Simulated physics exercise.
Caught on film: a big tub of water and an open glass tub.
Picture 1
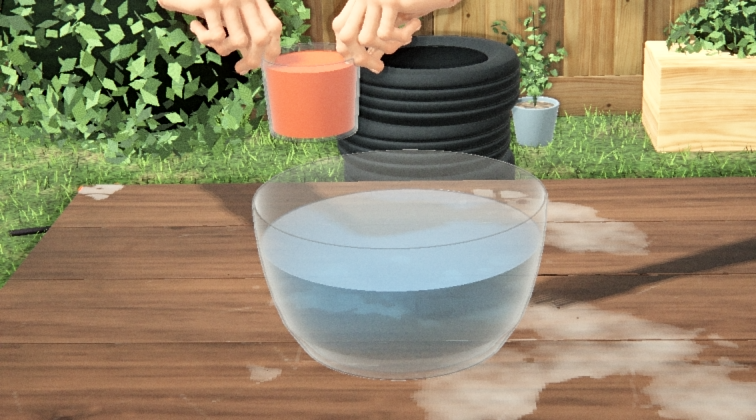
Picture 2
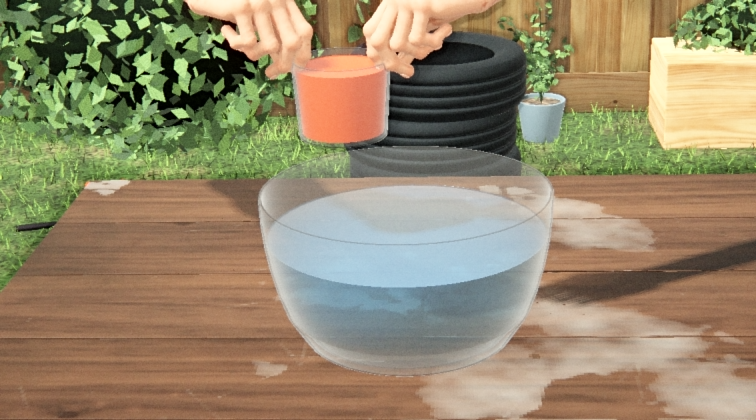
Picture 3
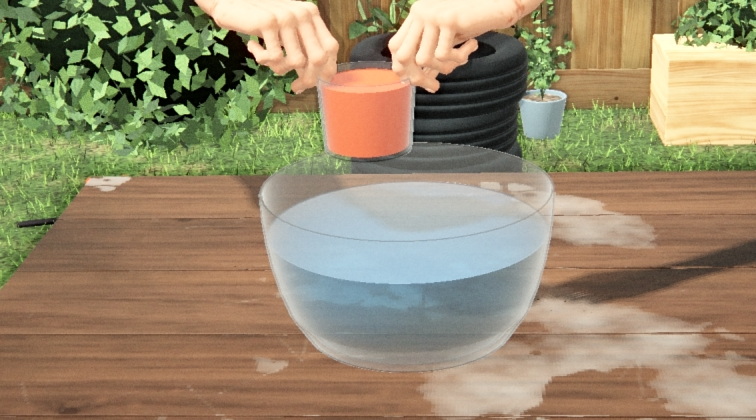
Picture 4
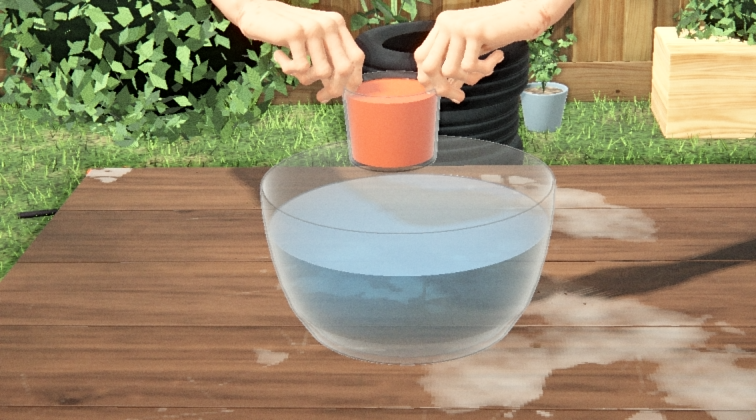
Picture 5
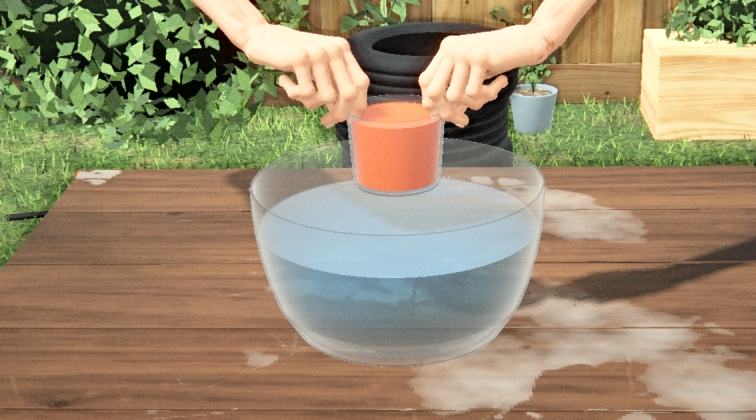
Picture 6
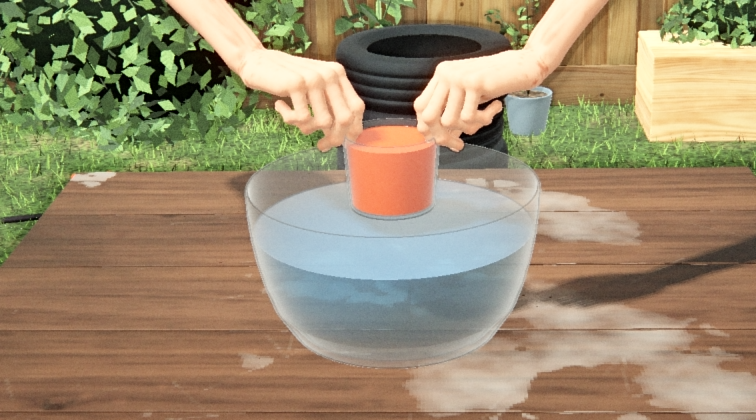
Above a big tub of water, two hands lower a glass tub of orange contents.
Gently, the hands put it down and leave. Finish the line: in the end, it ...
In the end, it slips under the surface.
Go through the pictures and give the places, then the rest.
Tub (312, 90) nearly full; above the big tub, in the first picture.
Tub nearly full, surface at (341, 68); coming down, in the second picture.
Tub (367, 109) nearly full; lower, in the third picture.
Tub nearly full, surface at (391, 92); lower still, in the fourth picture.
Tub (396, 143) nearly full; close to the surface, in the fifth picture.
Tub nearly full, surface at (391, 141); just over the surface, in the sixth picture.
Next, the tub dips into the water.
After that, water pours in over its rim.
Finally, the tub lies on the bottom.
